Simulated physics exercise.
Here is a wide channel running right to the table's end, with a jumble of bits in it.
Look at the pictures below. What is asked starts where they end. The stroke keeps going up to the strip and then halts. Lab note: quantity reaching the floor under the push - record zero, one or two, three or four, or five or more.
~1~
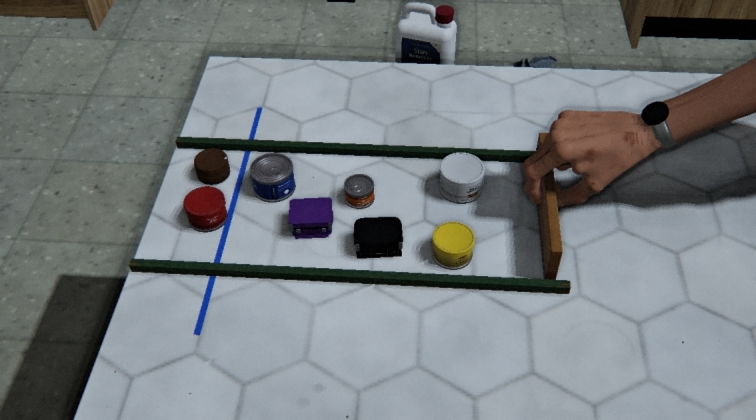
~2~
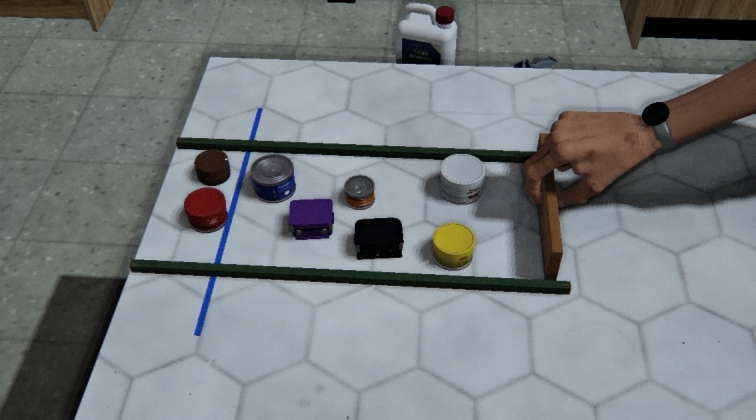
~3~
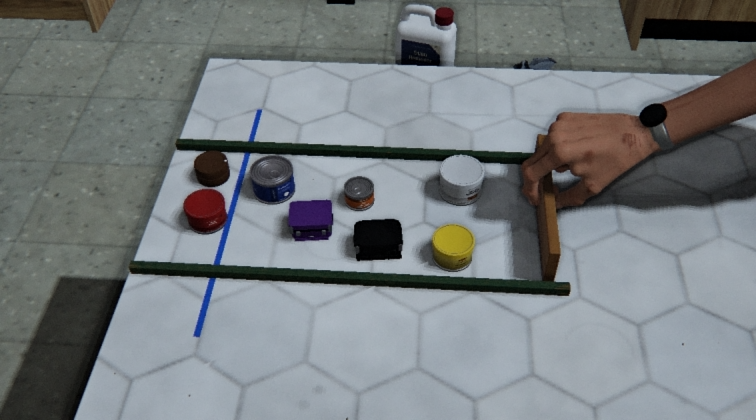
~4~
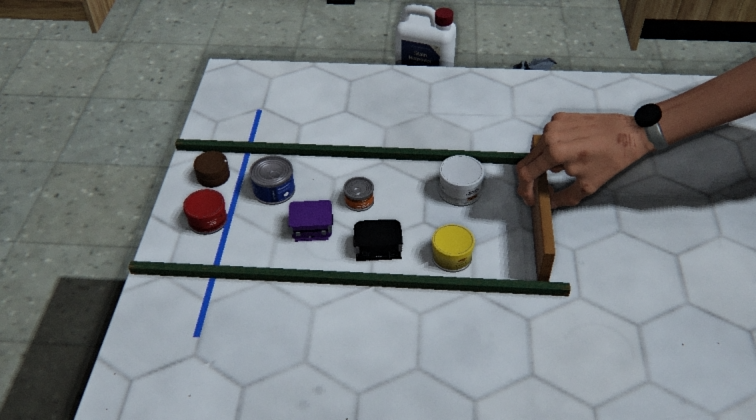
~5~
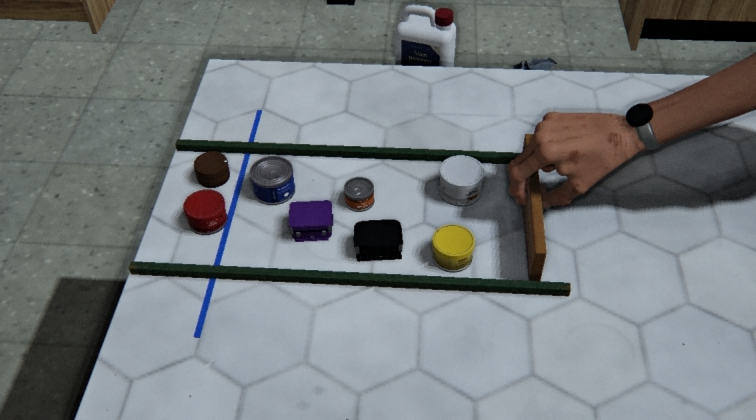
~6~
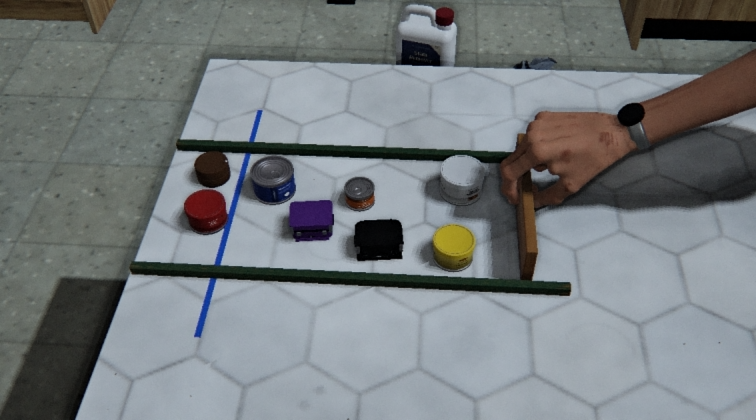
Off the edge will go one or two.
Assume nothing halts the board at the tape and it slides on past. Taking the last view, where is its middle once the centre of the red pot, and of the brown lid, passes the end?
(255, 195) and then (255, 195), give or take.
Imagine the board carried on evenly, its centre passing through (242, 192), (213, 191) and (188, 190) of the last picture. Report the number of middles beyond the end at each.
2; 4; 5.
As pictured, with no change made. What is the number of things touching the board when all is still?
Looks like 3 of them, all told.
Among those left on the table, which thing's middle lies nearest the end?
Answer: The purple case.
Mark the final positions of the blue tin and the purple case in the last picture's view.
(177, 169), and the other (156, 197).
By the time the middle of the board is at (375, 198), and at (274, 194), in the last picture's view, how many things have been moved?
First 5 and then 8.
Soon after, none off yet; brown lid at rest near (213, 170); red pot at rest near (207, 212); blue tin at rest near (273, 180).
After that, none off yet; brown lid at rest near (213, 170); red pot moving near (203, 213); blue tin moving near (267, 179).
In the end, the number that fall off is one or two; gone, red pot and brown lid.
